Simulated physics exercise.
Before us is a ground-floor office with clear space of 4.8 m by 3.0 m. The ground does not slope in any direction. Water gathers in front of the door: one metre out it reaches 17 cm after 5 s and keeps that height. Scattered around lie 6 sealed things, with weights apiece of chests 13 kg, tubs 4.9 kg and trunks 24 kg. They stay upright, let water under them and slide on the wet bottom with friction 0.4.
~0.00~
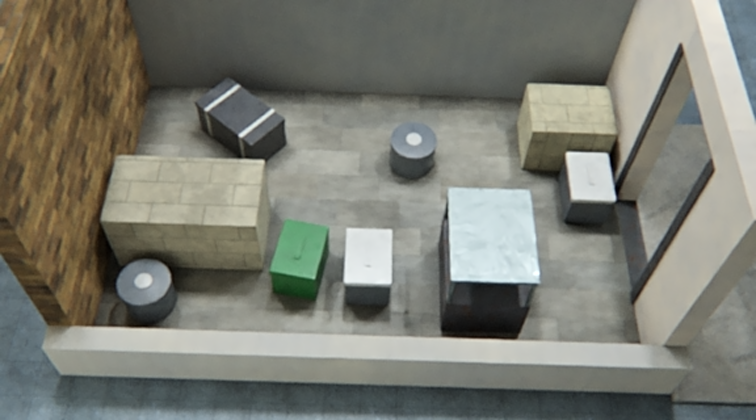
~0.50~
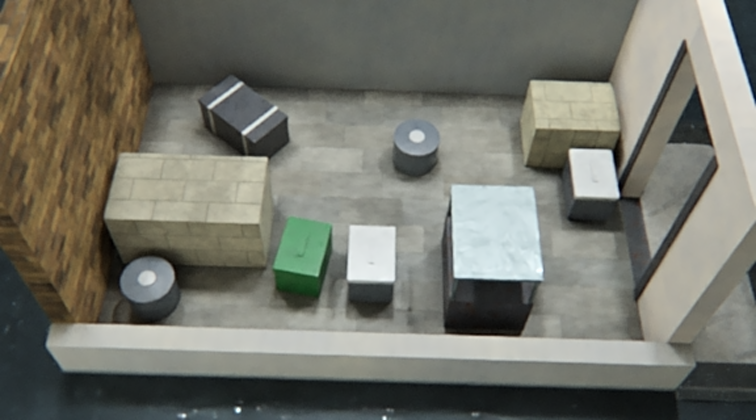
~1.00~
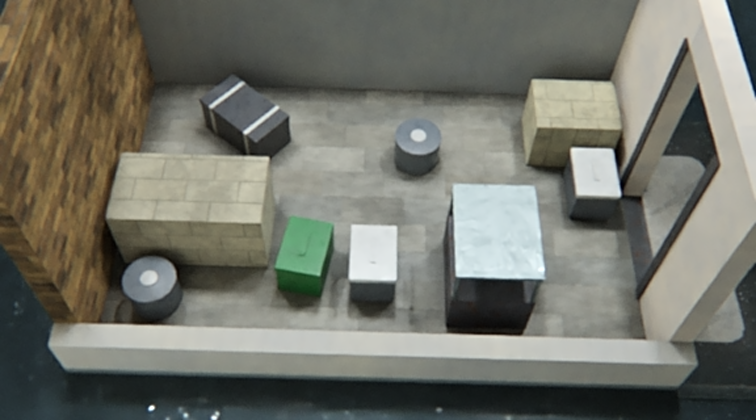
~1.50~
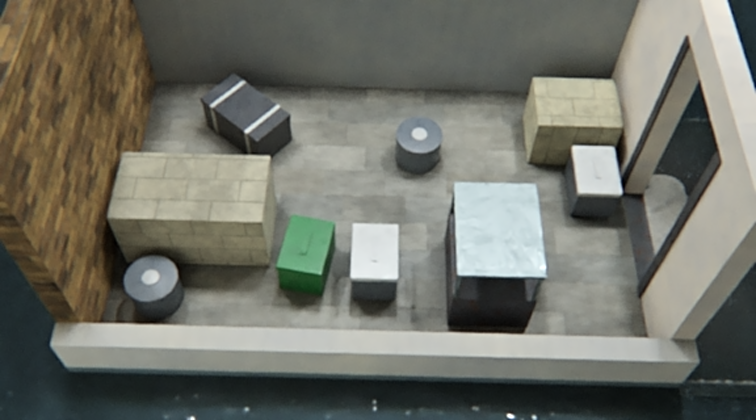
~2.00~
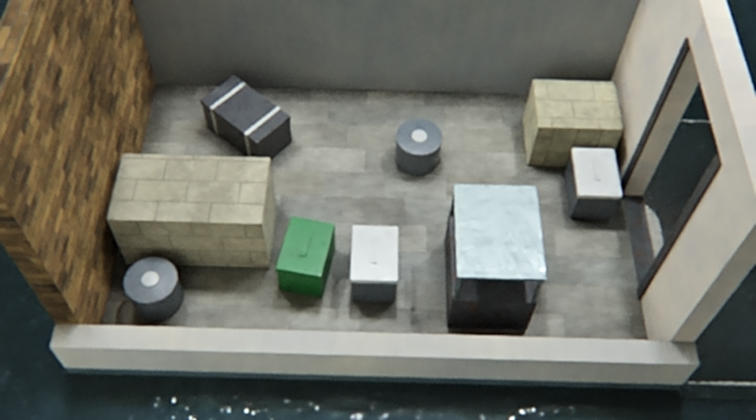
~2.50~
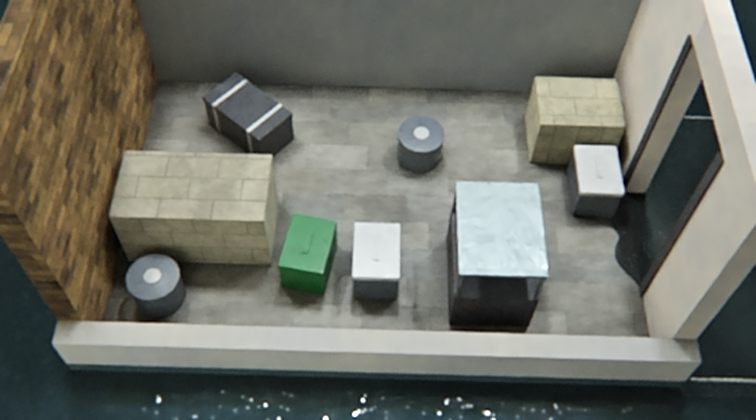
A walled room holding tan blocks, gray drums and a green chest stayed still while dark water spread around its outside, and then a little crept in through the doorway on the right.
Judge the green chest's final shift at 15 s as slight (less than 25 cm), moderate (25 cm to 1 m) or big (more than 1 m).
Moderate.
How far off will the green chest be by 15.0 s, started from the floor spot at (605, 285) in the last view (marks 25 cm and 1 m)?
In that run it wanders a bit.
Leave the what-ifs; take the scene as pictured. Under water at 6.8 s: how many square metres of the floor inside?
My estimate is roughly 7.5 m2.
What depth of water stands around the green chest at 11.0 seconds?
About 5 cm.
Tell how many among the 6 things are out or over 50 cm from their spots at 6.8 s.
The count is 1.
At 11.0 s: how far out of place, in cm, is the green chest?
About 20 cm by then.
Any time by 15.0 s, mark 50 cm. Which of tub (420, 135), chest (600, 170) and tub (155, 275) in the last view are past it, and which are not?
Taking them in order: Greater; greater; greater.
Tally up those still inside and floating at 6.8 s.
It comes to 0.
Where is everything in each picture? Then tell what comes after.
The first frame shows the green chest at (300, 248), on the bottom; 0.0 m2 under water; 0 of 6 have shifted.
The second frame shows the green chest at (303, 246) rests on the ground; 0.0 m2 under water; 0 of 6 have shifted.
The third frame shows the green chest at (305, 245) rests on the ground; 0.0 m2 under water; 0 of 6 have shifted.
The fourth frame shows the green chest at (306, 244), on the bottom; water covers 0.0 m2; 0 of 6 have shifted.
The fifth frame shows the green chest at (306, 246) rests on the ground; water covers 0.0 m2; 0 of 6 have shifted.
The sixth frame shows the green chest at (308, 243) rests on the ground; water covers 0.1 m2; 0 of 6 have shifted.
After 3.5 s the green chest is near (308, 243), 0.0 m from its start, aground; 0 afloat.
After 6.8 s the green chest is near (308, 243), 0.0 m from its start, aground; 0 afloat.
After 11.0 s the green chest is near (322, 257), 0.2 m from its start, aground; 4 afloat.
After 15.0 s the green chest is near (365, 222), 0.5 m from its start, afloat; 6 afloat.
